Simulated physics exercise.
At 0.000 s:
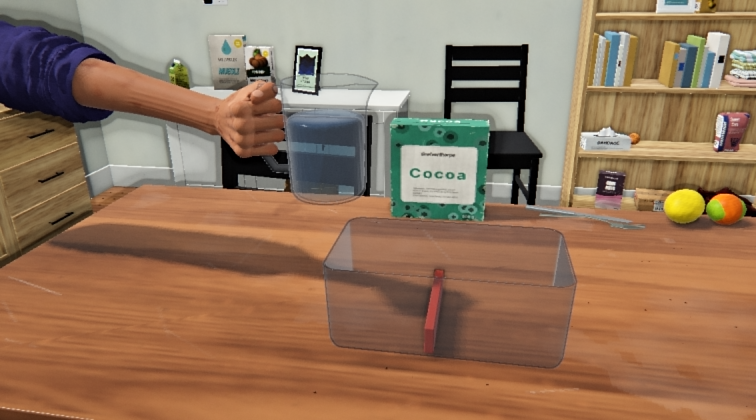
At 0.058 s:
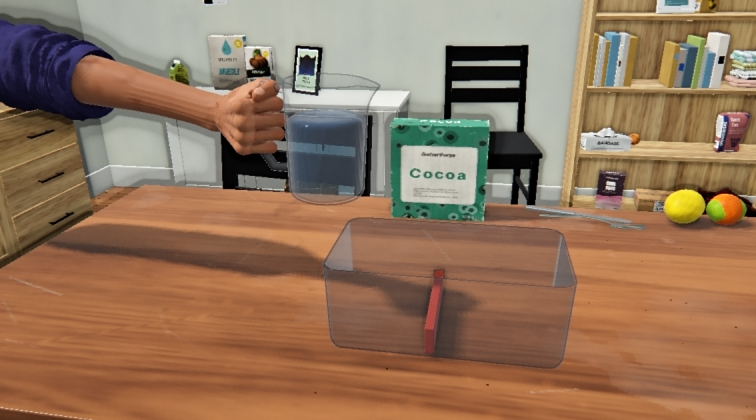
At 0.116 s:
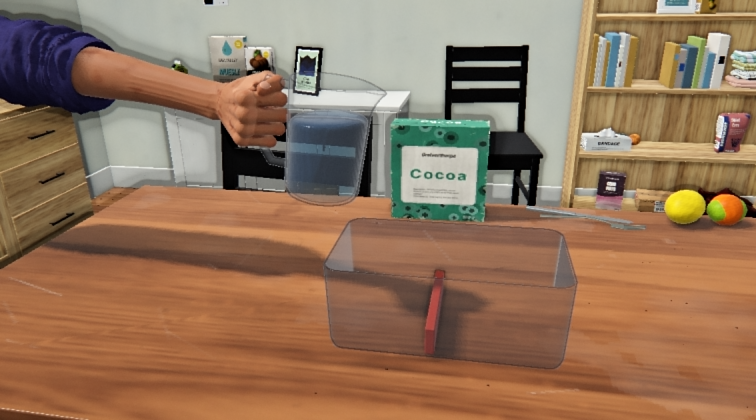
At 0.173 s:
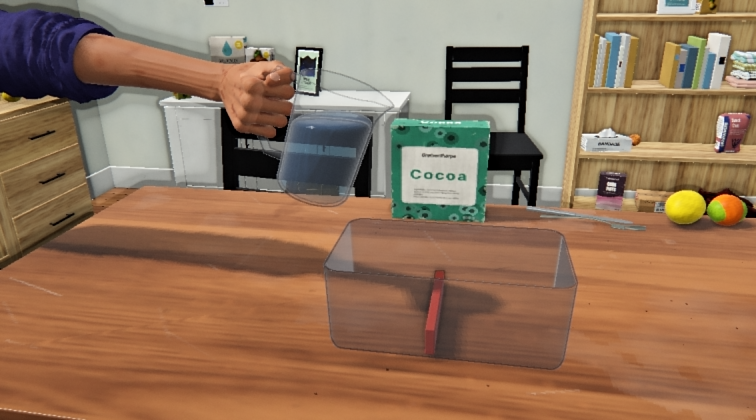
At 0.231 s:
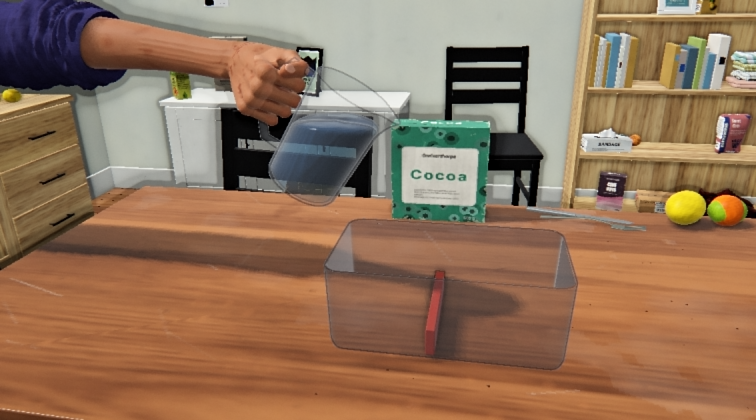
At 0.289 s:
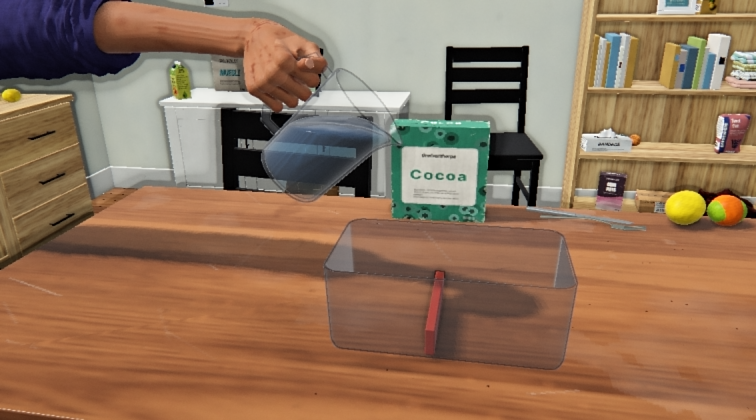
In this clip, a hand holds a clear jug of bluish liquid above a wooden table, left of an empty transparent oblong basin, then tilts it rightwards, slowly at first and then further, while the basin stays still.
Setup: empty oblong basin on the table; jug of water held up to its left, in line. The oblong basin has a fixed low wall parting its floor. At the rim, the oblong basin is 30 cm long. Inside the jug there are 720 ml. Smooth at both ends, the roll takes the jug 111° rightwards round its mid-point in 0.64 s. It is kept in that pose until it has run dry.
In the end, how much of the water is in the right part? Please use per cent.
Roughly 42 percent is in the right part.
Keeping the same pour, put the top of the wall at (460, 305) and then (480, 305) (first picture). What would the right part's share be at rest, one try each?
I'd say 15 percent on the first go, 15 percent on the next.
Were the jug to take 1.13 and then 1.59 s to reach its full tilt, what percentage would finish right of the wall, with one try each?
55 in a hundred, followed by 65 in a hundred.
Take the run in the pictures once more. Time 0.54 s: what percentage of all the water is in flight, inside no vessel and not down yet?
Roughly 24 percent.
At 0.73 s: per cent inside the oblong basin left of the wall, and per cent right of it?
Near 42 on the left, 28 on the right.
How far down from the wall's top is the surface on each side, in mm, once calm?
Looks like roughly 18 mm on the left and roughly 26 mm on the right.
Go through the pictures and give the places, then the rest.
In the first frame, tilt 0°; pouring edge (378, 83); surface from (290, 115) to (364, 117); the oblong basin's rim runs from (337, 242) to (569, 257); the wall's top is at (435, 298).
In the second frame, tilt 2°; pouring edge (380, 85); surface from (291, 115) to (365, 118).
In the third frame, tilt 9°; pouring edge (386, 93); surface from (293, 116) to (368, 119).
In the fourth frame, tilt 19°; pouring edge (394, 105); surface from (294, 123) to (372, 121).
In the fifth frame, tilt 32°; pouring edge (401, 123); surface from (285, 135) to (379, 126).
In the sixth frame, tilt 47°; pouring edge (403, 143); surface from (276, 138) to (390, 133).
By 0.54 s the tilt is 105° and 62 per cent is still to pour, 7 is left of the wall and 7 right of it.
By 0.73 s the tilt is 111° and 15 per cent is still to pour, 43 is left of the wall and 27 right of it.
By 0.93 s the tilt is 111° and 1 per cent is still to pour, 54 is left of the wall and 41 right of it.
By 1.14 s the tilt is 111° and 0 per cent is still to pour, 58 is left of the wall and 41 right of it.
At rest 57 per cent lies left of the wall, 42 right of it and 1 outside.
